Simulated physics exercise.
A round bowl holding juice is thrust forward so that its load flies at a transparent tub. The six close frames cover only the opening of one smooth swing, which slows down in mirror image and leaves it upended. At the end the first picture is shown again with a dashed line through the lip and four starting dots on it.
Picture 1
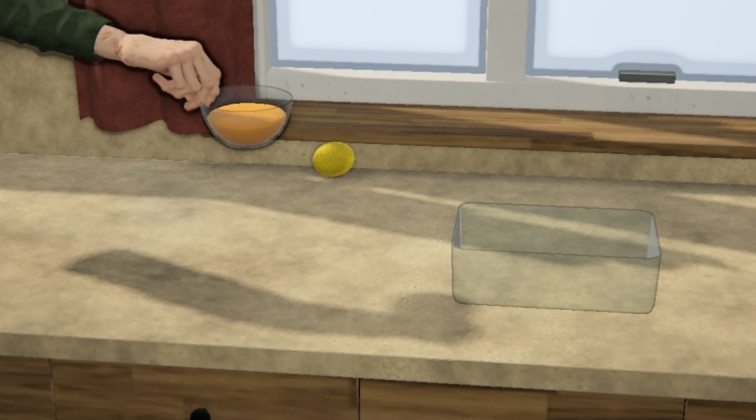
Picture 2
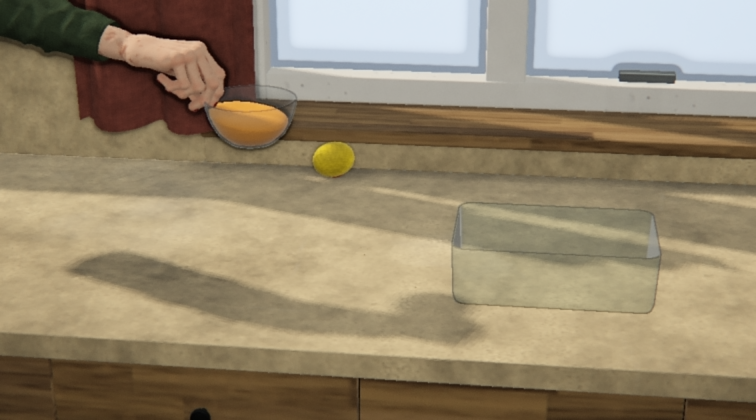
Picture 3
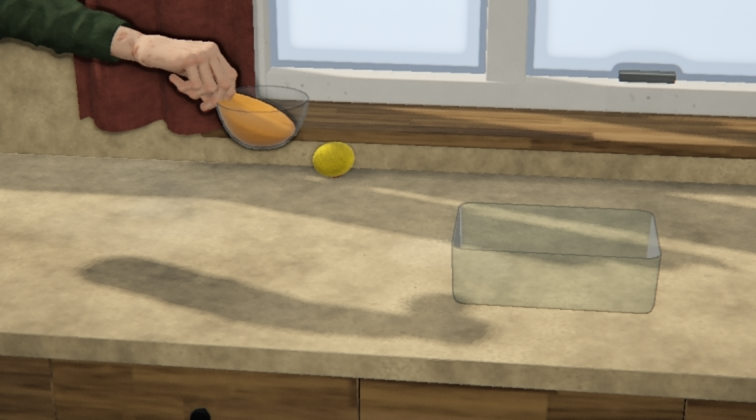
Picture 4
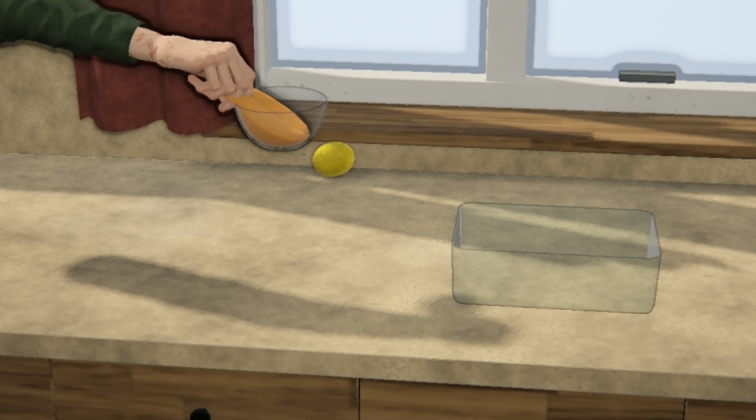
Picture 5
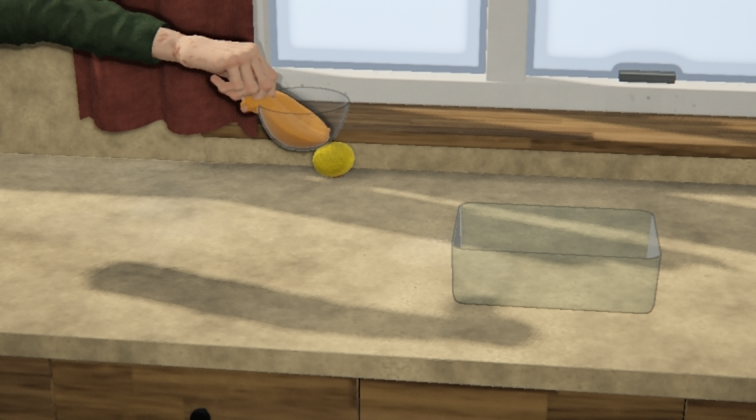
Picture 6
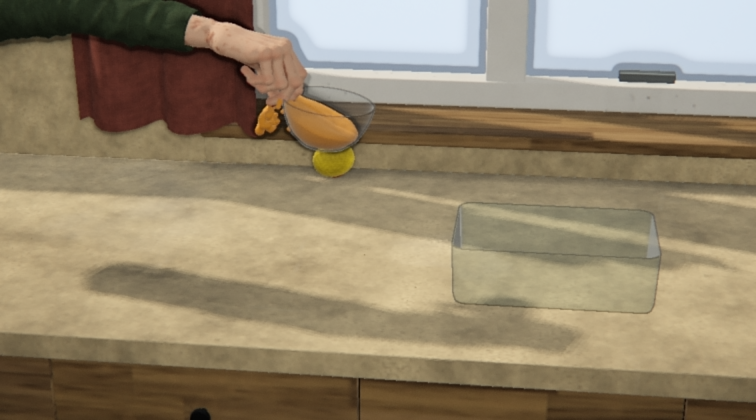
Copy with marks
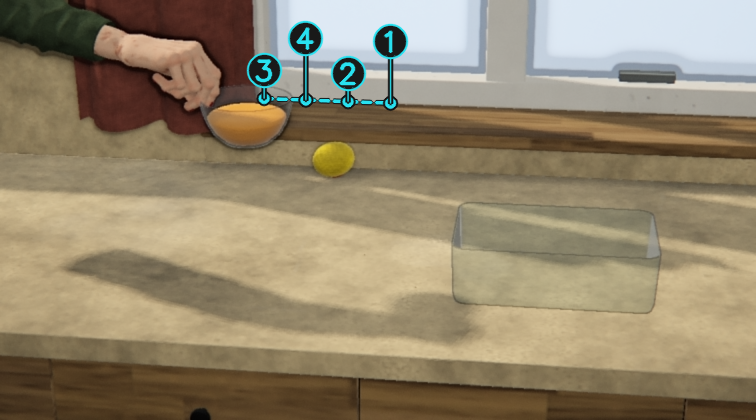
A mottled beige kitchen counter with wooden drawers below and a window above is seen from the front and slightly above, the view staying still. A green-sleeved arm at upper left holds a clear round bowl of orange juice near a dark red curtain, with a yellow lemon beside it and a transparent tub at right. The hand moves the bowl rightward, and the juice tilts, slops over its left rim and then the bowl tips slightly.
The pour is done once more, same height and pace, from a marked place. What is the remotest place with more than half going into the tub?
Choose 3.
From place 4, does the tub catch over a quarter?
Yes, it does.
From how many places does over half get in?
All of the four.
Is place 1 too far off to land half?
No, that is safe.
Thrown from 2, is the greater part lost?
No.
On the marked copy, 1 at (390, 103); 2 at (348, 101); 3 at (264, 98); 4 at (305, 100).
For place 1, about 78 % lands in the tub, 12 % falls short and 10 % goes beside or beyond.
For place 2, about 82 % lands in the tub, 11 % falls short and 6 % goes beside or beyond.
For place 3, about 67 % lands in the tub, 27 % falls short and 7 % goes beside or beyond.
For place 4, about 79 % lands in the tub, 12 % falls short and 9 % goes beside or beyond.
